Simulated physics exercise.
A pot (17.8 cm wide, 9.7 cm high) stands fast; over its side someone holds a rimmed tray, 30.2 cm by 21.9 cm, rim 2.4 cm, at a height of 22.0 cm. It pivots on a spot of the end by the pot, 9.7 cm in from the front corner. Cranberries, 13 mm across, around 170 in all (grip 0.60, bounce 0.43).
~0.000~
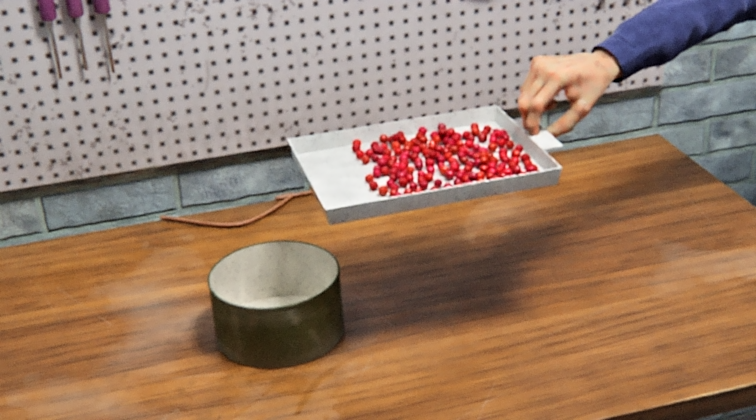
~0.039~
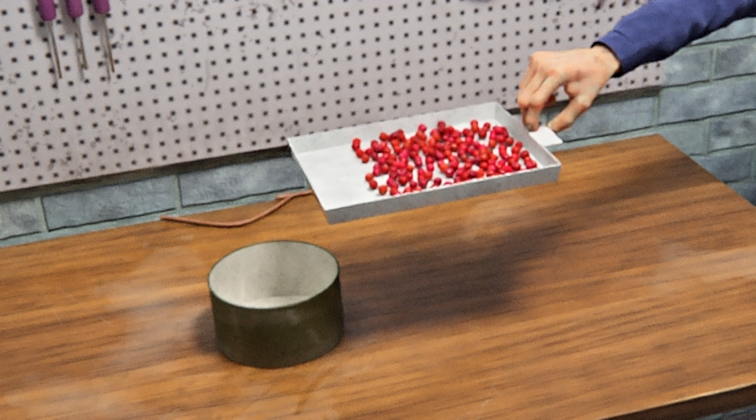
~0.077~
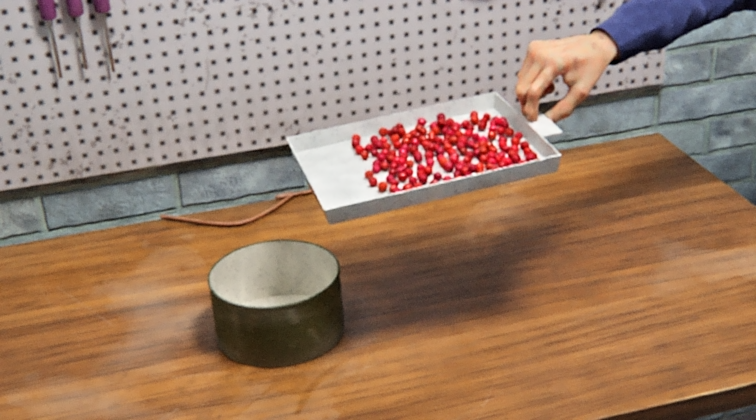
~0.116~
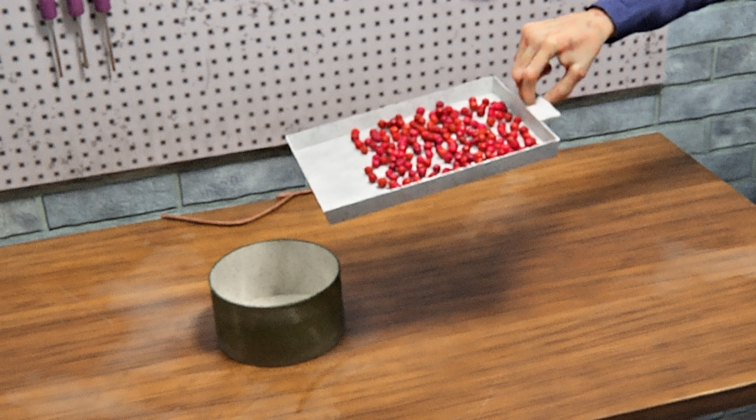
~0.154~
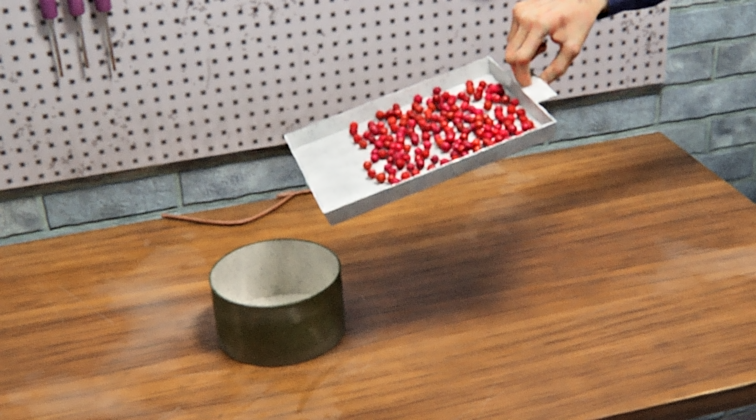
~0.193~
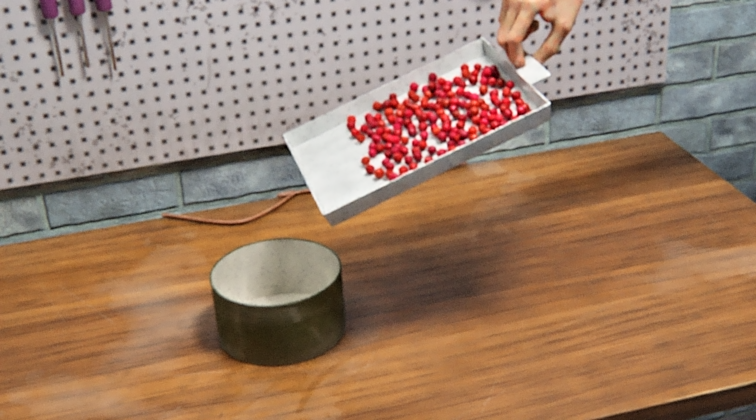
On a wooden workbench, a pot stands still while a hand raises the right end of a tray of red pieces.
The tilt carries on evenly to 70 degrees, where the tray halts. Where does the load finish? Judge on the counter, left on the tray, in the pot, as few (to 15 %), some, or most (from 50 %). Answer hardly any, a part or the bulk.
On the counter: A part; left on the tray: A part; in the pot: A part.
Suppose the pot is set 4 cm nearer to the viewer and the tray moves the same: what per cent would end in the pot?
Then about 45 per cent.
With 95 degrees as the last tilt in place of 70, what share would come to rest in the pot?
In that case some 50 per cent.
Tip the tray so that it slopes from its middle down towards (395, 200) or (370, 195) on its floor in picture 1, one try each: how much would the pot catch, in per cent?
About 0 and 5 per cent.
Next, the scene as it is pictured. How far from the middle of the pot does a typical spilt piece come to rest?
Some 22 cm.
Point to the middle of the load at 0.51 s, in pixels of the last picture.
At about (333, 147).
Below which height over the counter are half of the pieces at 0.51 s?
About 28 cm.
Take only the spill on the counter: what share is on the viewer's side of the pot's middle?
Some 90 per cent.
After 0.38 s, tilt 46 degrees; the tray holds 100 %, the pot 0 %.
After 0.51 s, tilt 64 degrees; the tray holds 100 %, the pot 0 %.
After 0.76 s, tilt 70 degrees; the tray holds 40 %, the pot 25 %.
At rest (1.8 s), counter 35 %, tray 35 %, pot 30 %.
